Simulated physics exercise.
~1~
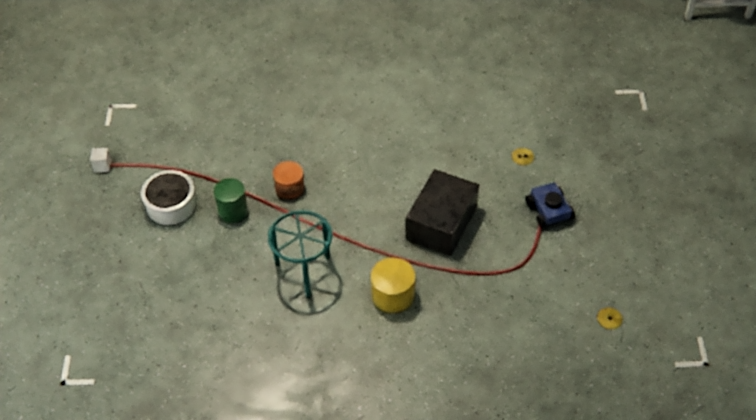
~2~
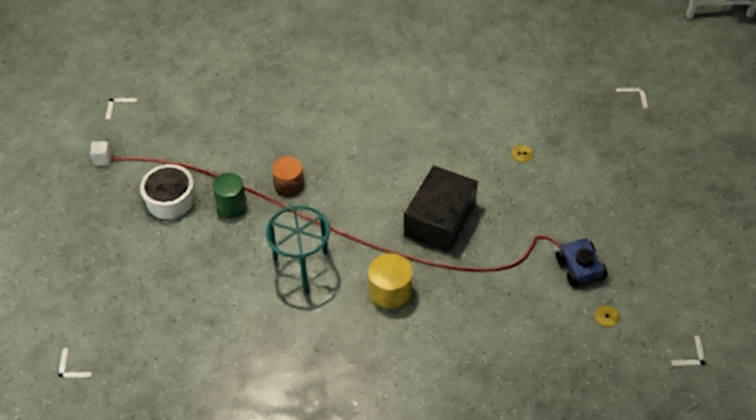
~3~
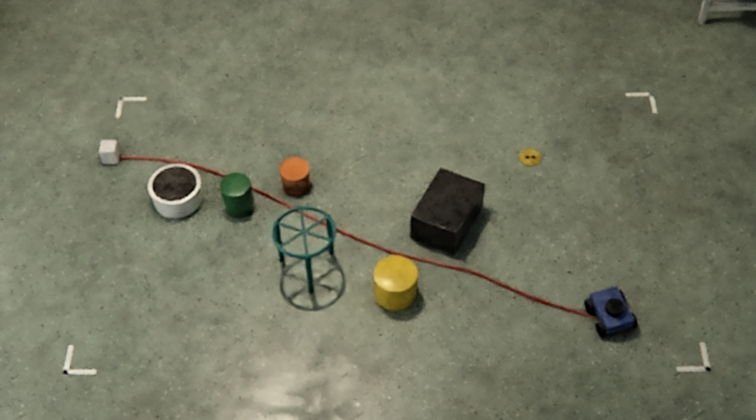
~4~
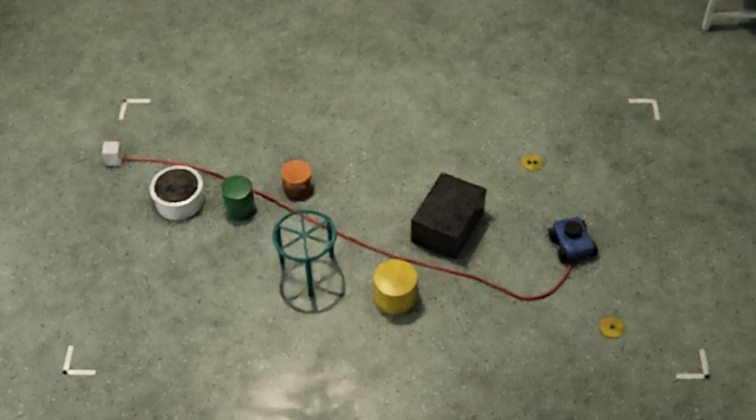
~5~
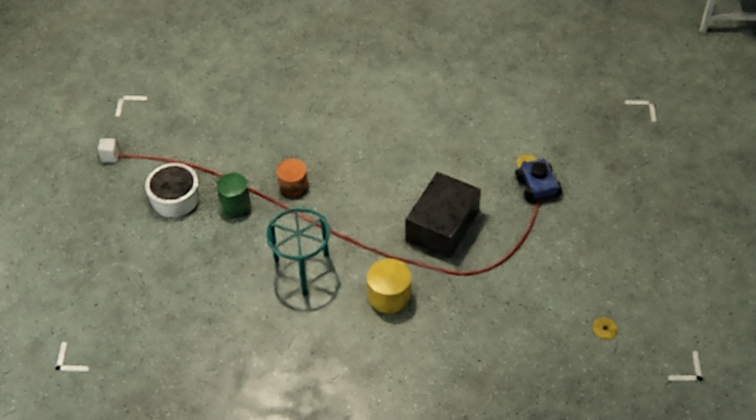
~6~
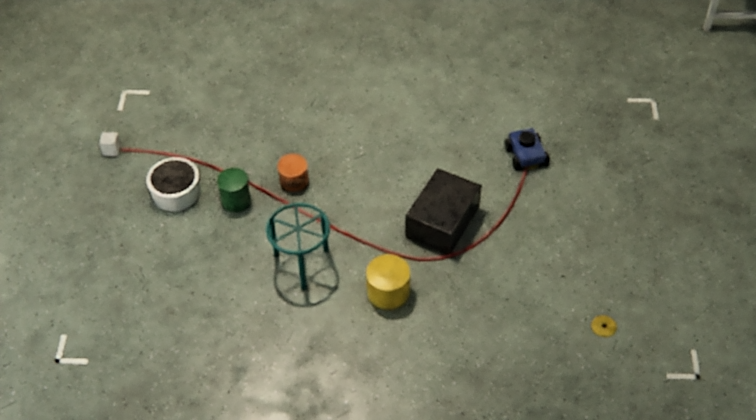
A black crate, a teal stool and several tubs stayed put as a small blue cart trailing a red lead rolled down to the lower yellow mark, then back up to the upper one, ending with the lead still attached to the white block.
